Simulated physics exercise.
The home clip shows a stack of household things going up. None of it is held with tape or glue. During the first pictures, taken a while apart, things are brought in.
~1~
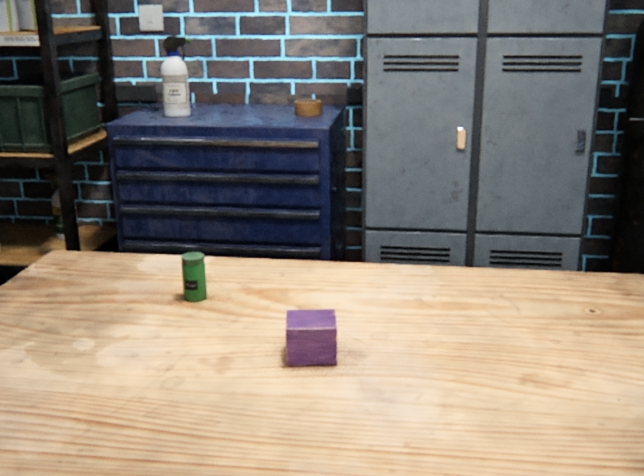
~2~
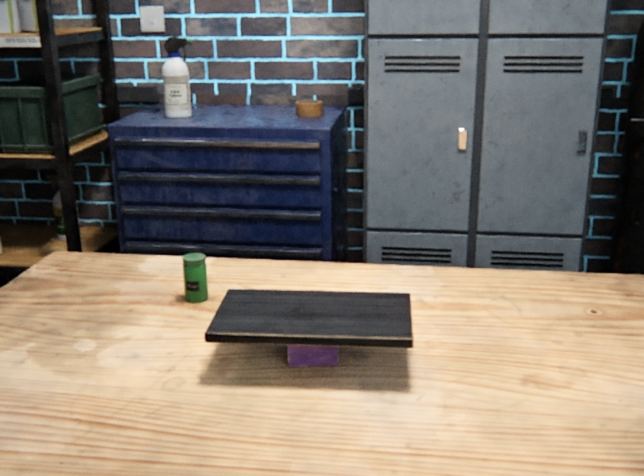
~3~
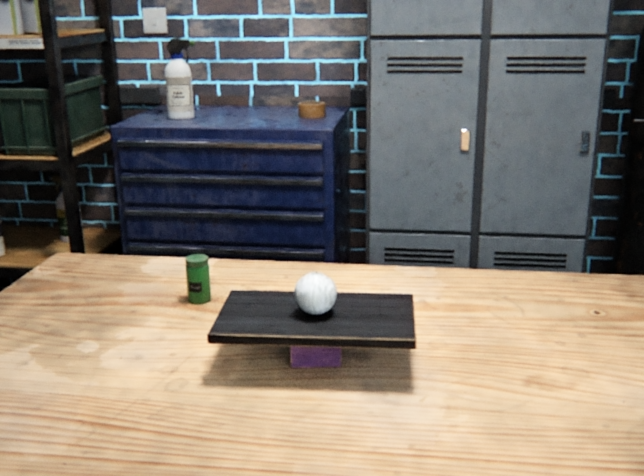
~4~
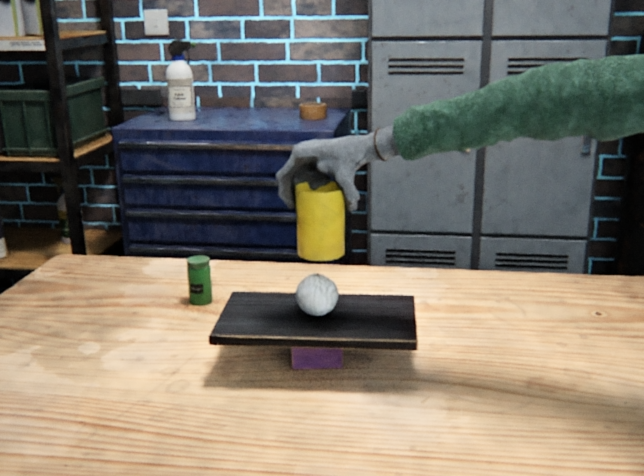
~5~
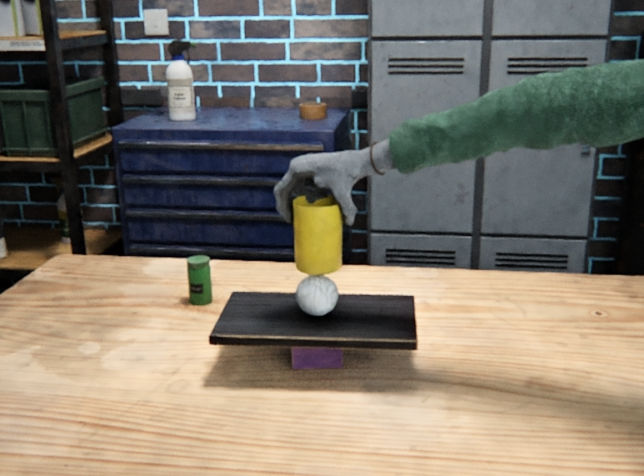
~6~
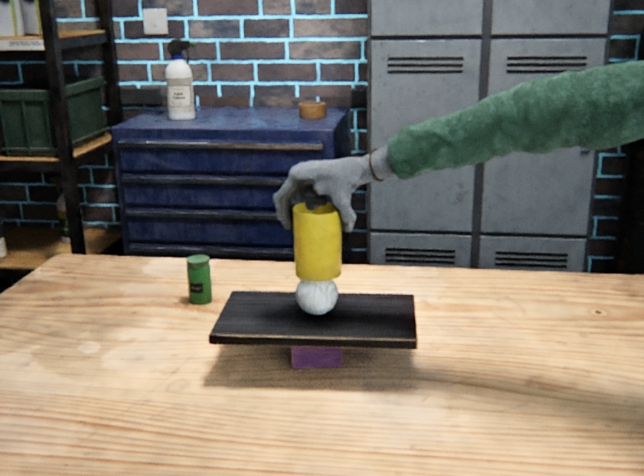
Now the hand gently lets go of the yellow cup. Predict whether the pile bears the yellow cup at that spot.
It ends up unbalanced.
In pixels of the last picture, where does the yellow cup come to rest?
Look near (384, 294) in the final picture.
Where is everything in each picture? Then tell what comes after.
In the first picture, the last thing is not in view yet; green shaker (194, 277).
In the second picture, the last thing is not in view yet.
In the third picture, the last thing is not in view yet; green shaker (198, 279).
In the fourth picture, on its way; yellow cup (321, 221).
In the fifth picture, on its way; yellow cup (318, 234); green shaker (200, 280).
In the sixth picture, set down, still held; yellow cup (318, 241).
Then, 0.60 s on from there, yellow cup now fallen.
Then, 0.80 s on from there, nothing new.
In the end, fallen, yellow cup; the other 4 unmoved. At the end, from the last picture's camera, yellow cup near (384, 294). The pile comes apart.
